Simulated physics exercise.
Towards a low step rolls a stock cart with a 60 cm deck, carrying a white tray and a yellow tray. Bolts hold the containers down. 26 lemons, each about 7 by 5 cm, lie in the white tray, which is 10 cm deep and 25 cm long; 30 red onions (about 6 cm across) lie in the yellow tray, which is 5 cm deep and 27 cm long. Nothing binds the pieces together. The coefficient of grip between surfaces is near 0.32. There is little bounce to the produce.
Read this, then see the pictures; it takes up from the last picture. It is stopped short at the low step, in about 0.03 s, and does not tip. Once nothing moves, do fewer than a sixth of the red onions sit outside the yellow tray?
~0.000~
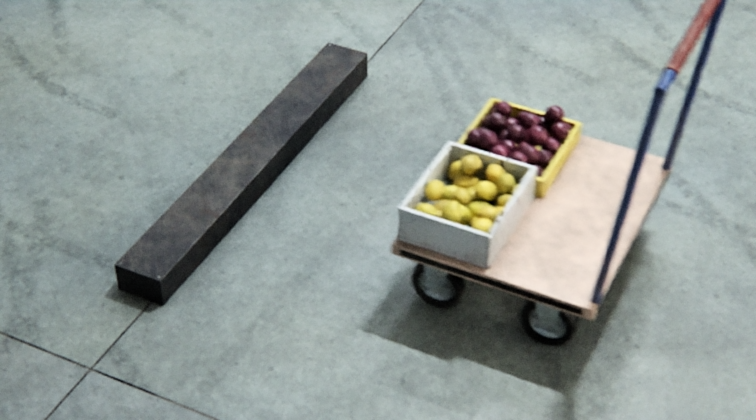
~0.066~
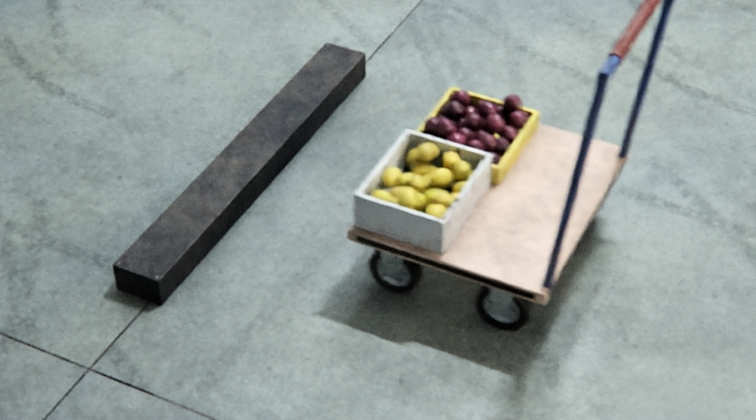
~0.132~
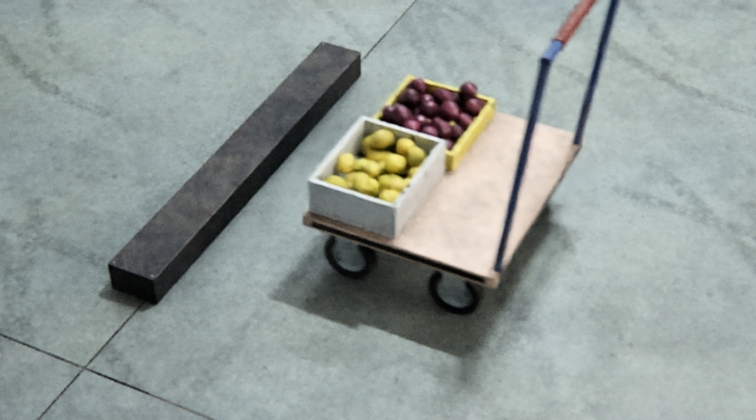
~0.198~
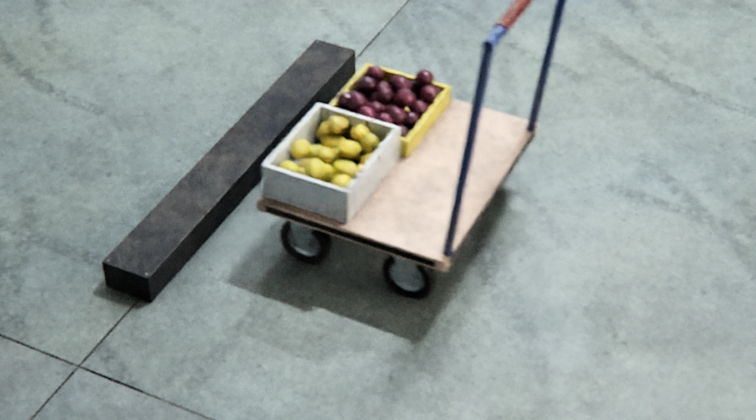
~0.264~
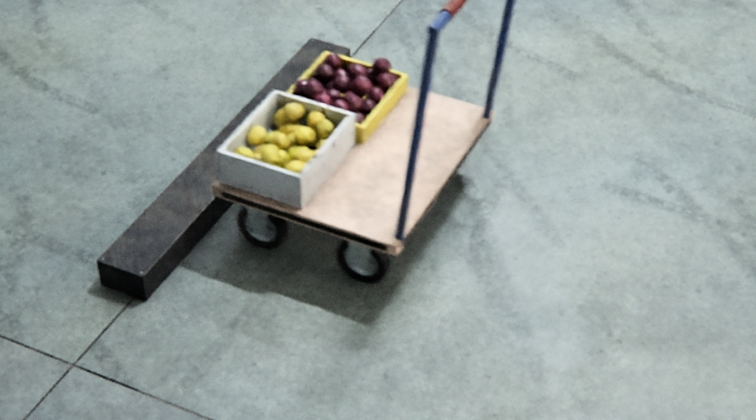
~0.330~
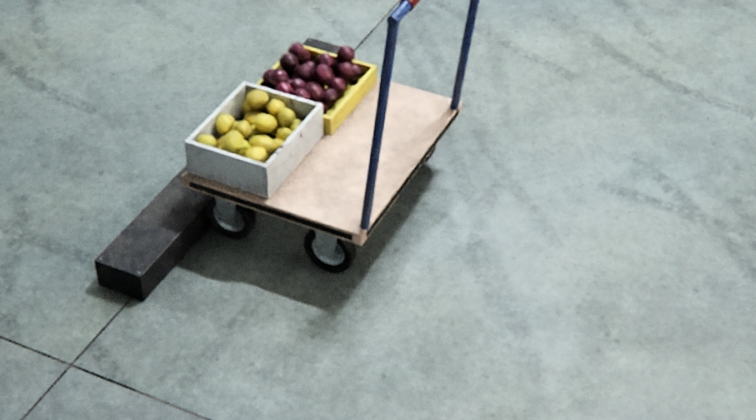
No, more than a sixth are out.
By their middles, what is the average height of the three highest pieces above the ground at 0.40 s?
Roughly 38 centimetres.
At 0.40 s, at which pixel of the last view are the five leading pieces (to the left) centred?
Near (262, 62).
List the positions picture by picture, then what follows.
In the first frame (we follow the rim corner now nearest the camera), yellow tray at (540, 179); white tray at (487, 235); 63 cm still to roll; nothing out yet.
The second frame shows yellow tray at (497, 167); white tray at (440, 220); 50 cm still to roll.
The third frame shows yellow tray at (451, 153); white tray at (392, 205); 37 cm still to roll.
The fourth frame shows yellow tray at (405, 139); white tray at (344, 190); 23 cm still to roll.
The fifth frame shows yellow tray at (360, 126); white tray at (297, 175); 10 cm still to roll.
The sixth frame shows yellow tray at (328, 117); white tray at (264, 165); stopped; nothing out yet.
After 0.40 s, 0 of 26 out of the white tray and 2 of 30 out of the yellow tray.
After 0.52 s, 0 of 26 out of the white tray and 7 of 30 out of the yellow tray.
After 0.75 s, 1 of 26 out of the white tray and 10 of 30 out of the yellow tray.
When it is over (at 1.25 s), 1 of 26 out of the white tray and 10 of 30 out of the yellow tray. Asked share, 10 of 30, 33 per cent.
